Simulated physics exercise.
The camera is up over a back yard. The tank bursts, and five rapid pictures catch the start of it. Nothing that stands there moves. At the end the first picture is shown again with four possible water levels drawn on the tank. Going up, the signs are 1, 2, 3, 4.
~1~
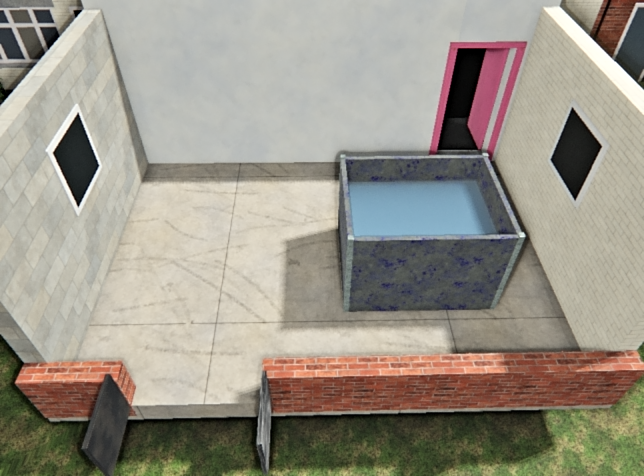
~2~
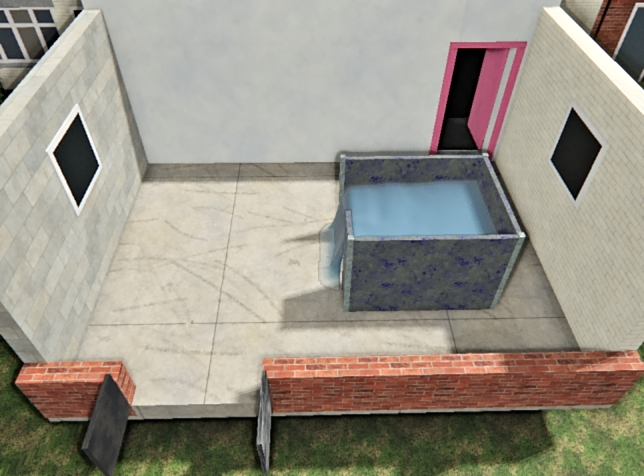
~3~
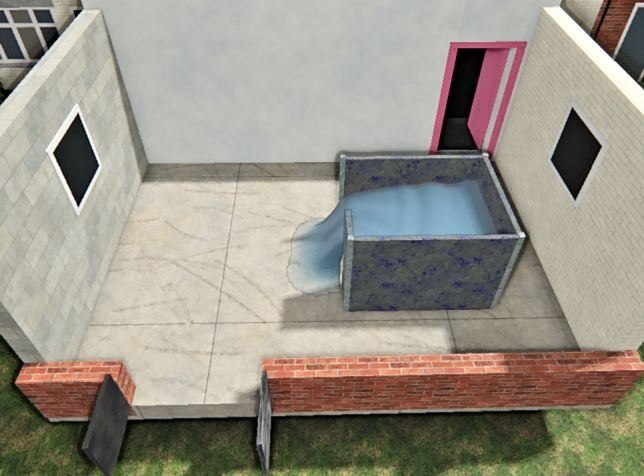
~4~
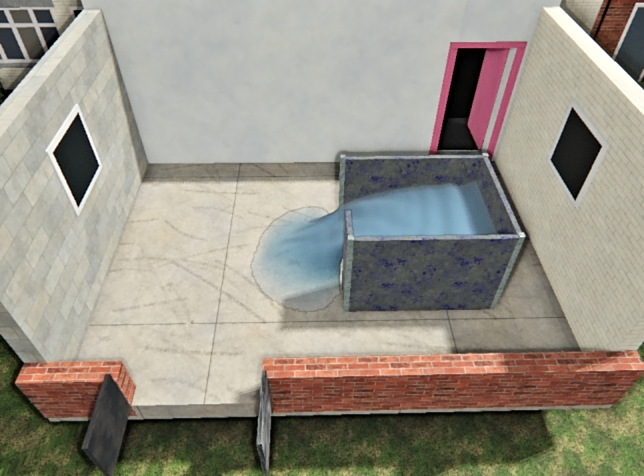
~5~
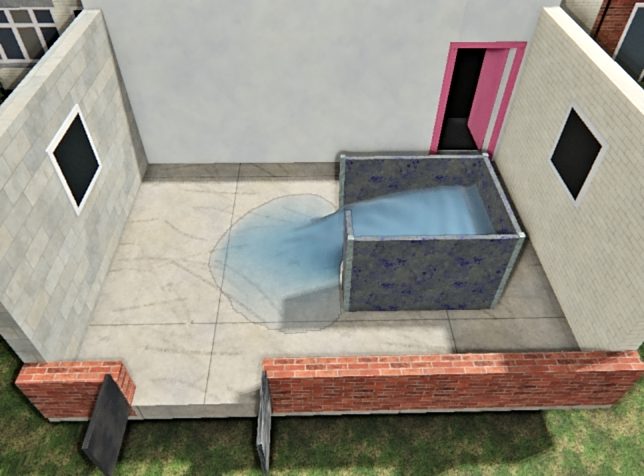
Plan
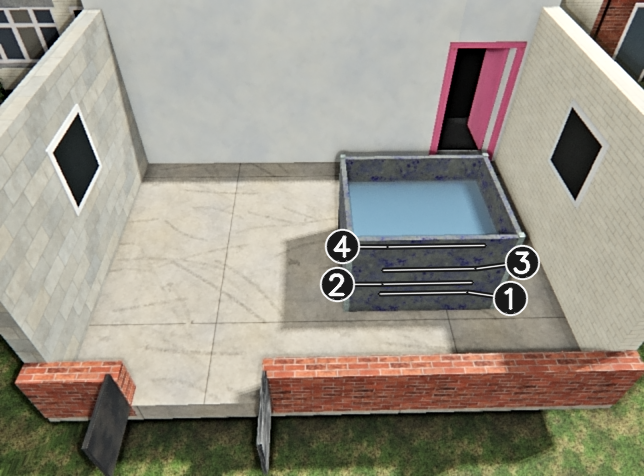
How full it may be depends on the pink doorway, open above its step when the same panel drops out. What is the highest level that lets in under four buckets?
I would pick line 3.
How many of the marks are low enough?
Three of the four.
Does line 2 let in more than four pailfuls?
No, not at all.
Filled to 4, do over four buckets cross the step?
Yes, it does.
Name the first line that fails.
Here it is line 4.
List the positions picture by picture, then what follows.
Water in the tank at rest, its middle at (420, 216); foot of the pink doorway at (459, 161); open gate at (192, 357).
Water covers 1 % of the ground and shows as far out as (324, 271).
Water covers 4 % of the ground and shows as far out as (294, 278).
Water covers 8 % of the ground and shows as far out as (256, 266).
Water covers 16 % of the ground and shows as far out as (214, 263).
On the marked copy, 1 at (424, 293); 2 at (426, 283); 3 at (429, 269); 4 at (435, 246); from the bottom up 1, 2, 3, 4.
Choosing 1, nothing gets over.
Choosing 2, nothing gets over.
Choosing 3, a splash gets over, under a bucket.
Choosing 4, about 10 bucketfuls get in.
